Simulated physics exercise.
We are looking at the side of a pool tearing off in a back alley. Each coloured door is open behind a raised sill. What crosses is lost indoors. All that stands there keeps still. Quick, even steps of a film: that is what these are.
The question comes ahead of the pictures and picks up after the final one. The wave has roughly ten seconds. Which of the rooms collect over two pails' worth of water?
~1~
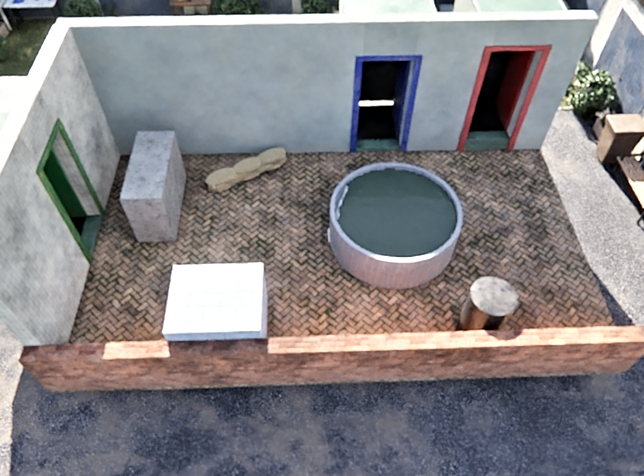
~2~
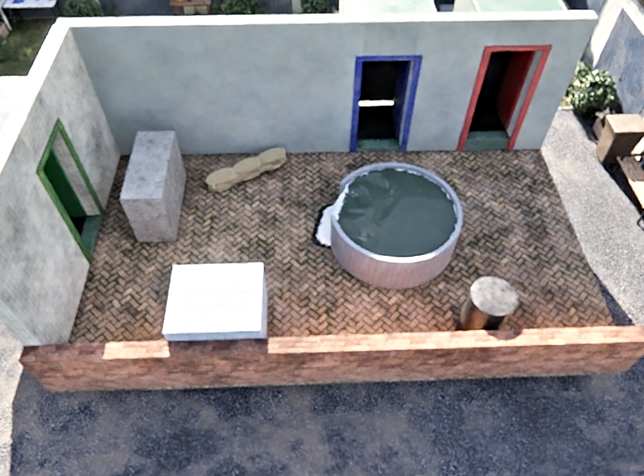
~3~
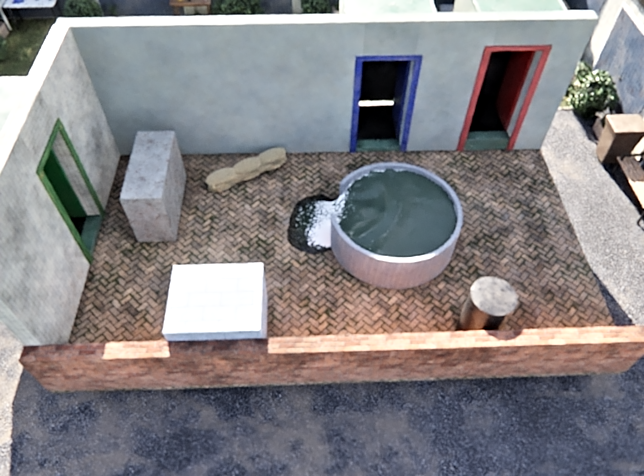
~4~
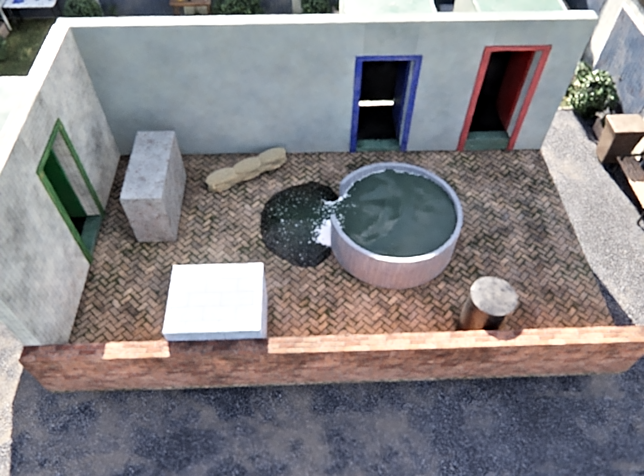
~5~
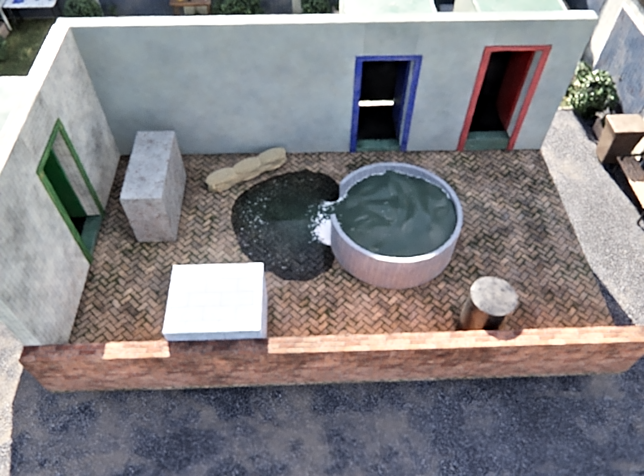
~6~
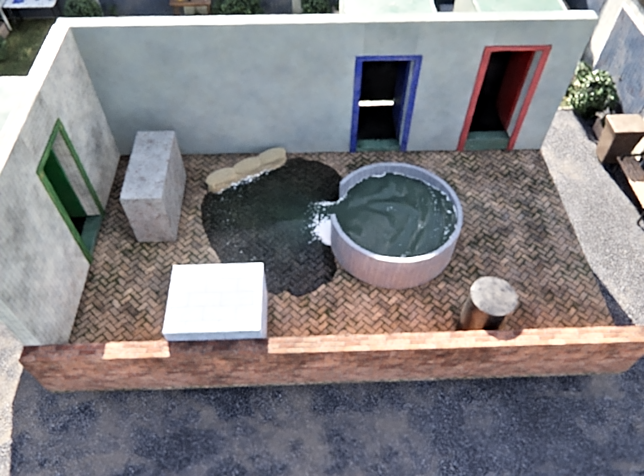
At the end, the red door keeps it to two buckets; the green door keeps it to two buckets; the blue door keeps it to two buckets.
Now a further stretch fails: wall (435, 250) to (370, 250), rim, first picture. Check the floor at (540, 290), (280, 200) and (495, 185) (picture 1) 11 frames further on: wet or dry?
The three spots, in order, are inundated, spared and spared.
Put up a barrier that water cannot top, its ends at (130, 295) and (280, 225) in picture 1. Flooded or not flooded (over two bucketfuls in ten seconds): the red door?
As far as I can tell, the red door doesn't reach the mark.
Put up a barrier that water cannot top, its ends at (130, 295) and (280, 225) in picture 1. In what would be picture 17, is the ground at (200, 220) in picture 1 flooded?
Submerged.
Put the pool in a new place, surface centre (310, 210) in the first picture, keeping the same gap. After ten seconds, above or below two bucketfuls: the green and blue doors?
Green: Exceeds it; blue: Falls short.
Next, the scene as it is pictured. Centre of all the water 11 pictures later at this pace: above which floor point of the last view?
The water's middle lies around (326, 230).
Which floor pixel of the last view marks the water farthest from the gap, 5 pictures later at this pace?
I'd go with roughly (125, 256).
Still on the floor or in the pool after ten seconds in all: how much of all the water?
I make it around 94 per cent.
A moment on, water covers 25 % of the floor; the red door not reached, the green door not reached, the blue door not reached.
Next, water covers 35 % of the floor; the red door not reached, the green door wet at the sill, nothing in, the blue door not reached.
Then, water covers 50 % of the floor; the red door not reached, the green door wet at the sill, nothing in, the blue door wet at the sill, nothing in.
Later, water covers 65 % of the floor; the red door wet at the sill, nothing in, the green door wet at the sill, nothing in, the blue door wet at the sill, nothing in.
In the end, water covers 75 % of the floor; the red door wet at the sill, nothing in, the green door under two buckets in, the blue door wet at the sill, nothing in.
